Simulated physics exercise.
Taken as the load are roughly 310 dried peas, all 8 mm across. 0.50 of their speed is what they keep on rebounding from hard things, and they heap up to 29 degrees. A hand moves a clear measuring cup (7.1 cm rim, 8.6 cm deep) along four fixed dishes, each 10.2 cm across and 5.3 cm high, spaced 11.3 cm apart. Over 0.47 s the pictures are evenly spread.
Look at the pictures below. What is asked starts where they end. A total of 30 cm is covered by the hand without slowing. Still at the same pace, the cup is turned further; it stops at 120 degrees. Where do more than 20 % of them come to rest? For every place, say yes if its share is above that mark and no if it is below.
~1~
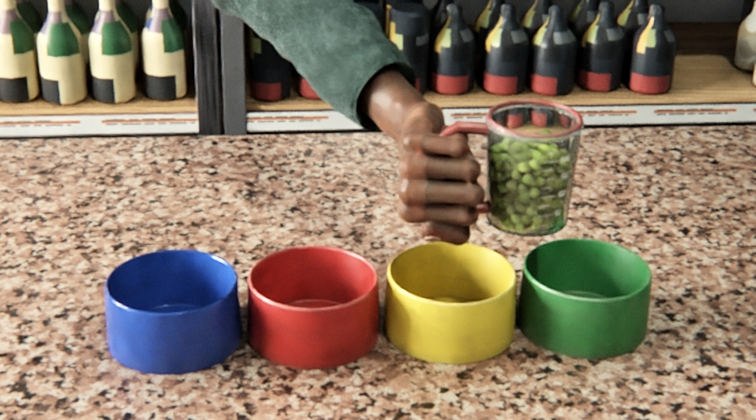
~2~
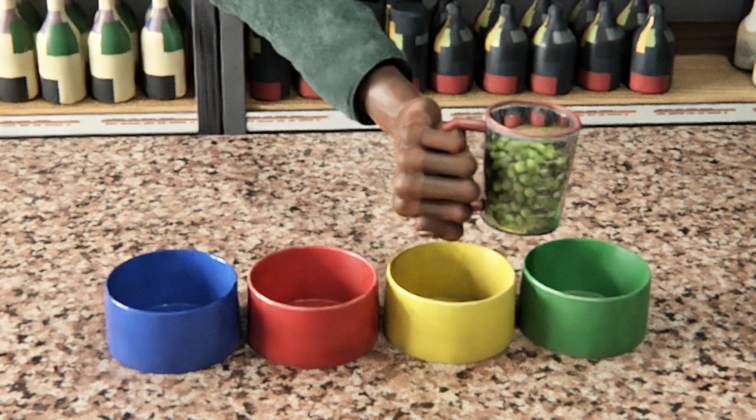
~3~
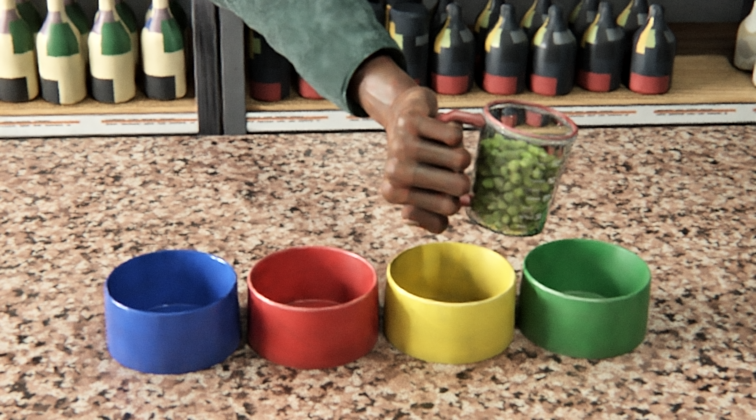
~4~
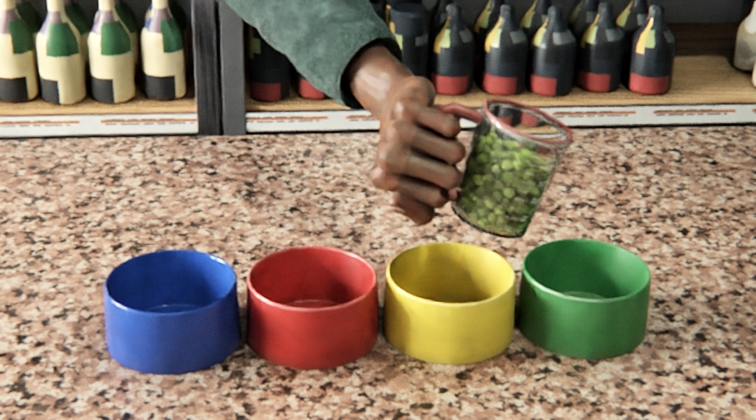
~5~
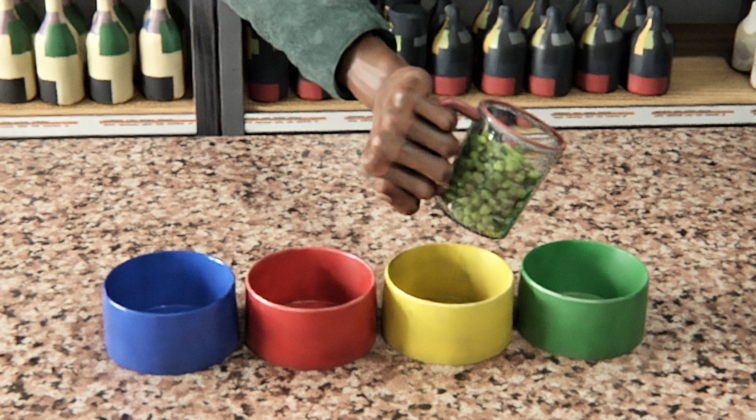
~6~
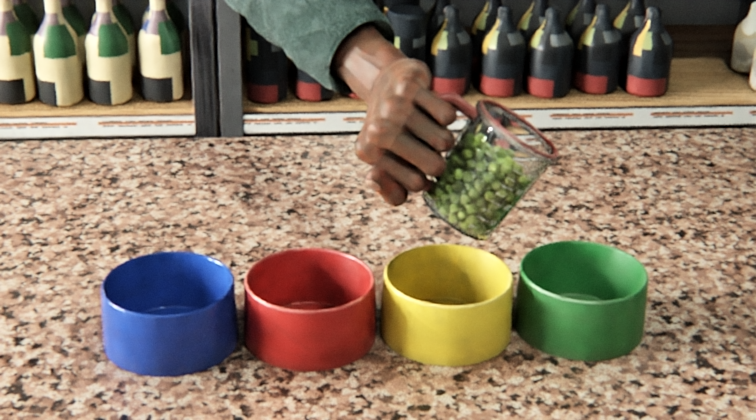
Red: No, blue: No, green: No, yellow: Yes, counter: No.
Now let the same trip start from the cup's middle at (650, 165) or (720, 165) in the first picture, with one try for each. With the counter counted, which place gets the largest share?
The winner: Green; green.
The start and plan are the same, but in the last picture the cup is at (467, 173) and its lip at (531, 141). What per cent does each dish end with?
Dish by dish: Red 100 percent, blue 0 percent, green 0 percent, yellow 0 percent.
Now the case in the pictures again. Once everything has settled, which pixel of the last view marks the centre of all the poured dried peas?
Estimated resting centre: Around (447, 309).
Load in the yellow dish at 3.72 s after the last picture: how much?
By that moment it's near 100 percent.
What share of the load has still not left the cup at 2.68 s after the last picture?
0 %.
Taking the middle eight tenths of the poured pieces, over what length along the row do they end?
Close to 6 centimetres along the dishes.
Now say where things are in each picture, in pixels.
In the first frame, cup at (531, 169), tilt 0 degrees, lip at (580, 117), moved 0.0 cm; middle of the pieces at (527, 185); green dish at (588, 268); yellow dish at (452, 273); red dish at (313, 277); blue dish at (172, 281).
In the second frame, cup at (526, 169), tilt 3 degrees, lip at (578, 119), moved 0.3 cm; middle of the pieces at (523, 185).
In the third frame, cup at (518, 169), tilt 10 degrees, lip at (575, 126), moved 1.0 cm; middle of the pieces at (512, 185).
In the fourth frame, cup at (508, 170), tilt 17 degrees, lip at (570, 133), moved 1.7 cm; middle of the pieces at (500, 185).
In the fifth frame, cup at (497, 171), tilt 25 degrees, lip at (562, 141), moved 2.5 cm; middle of the pieces at (488, 185).
In the sixth frame, cup at (487, 172), tilt 32 degrees, lip at (555, 150), moved 3.2 cm; middle of the pieces at (476, 185); green dish at (584, 271); yellow dish at (448, 275); red dish at (310, 279); blue dish at (168, 283).
Then, 1.60 s after the last picture, tilt 120 degrees; cup holds 0 %, yellow 100 %.
Then, 2.68 s after the last picture, tilt 120 degrees; cup holds 0 %, yellow 100 %.
Then, 3.72 s after the last picture, tilt 120 degrees; cup holds 0 %, yellow 100 %.
In the end, red 0 %, blue 0 %, green 0 %, yellow 100 %, counter 0 %.
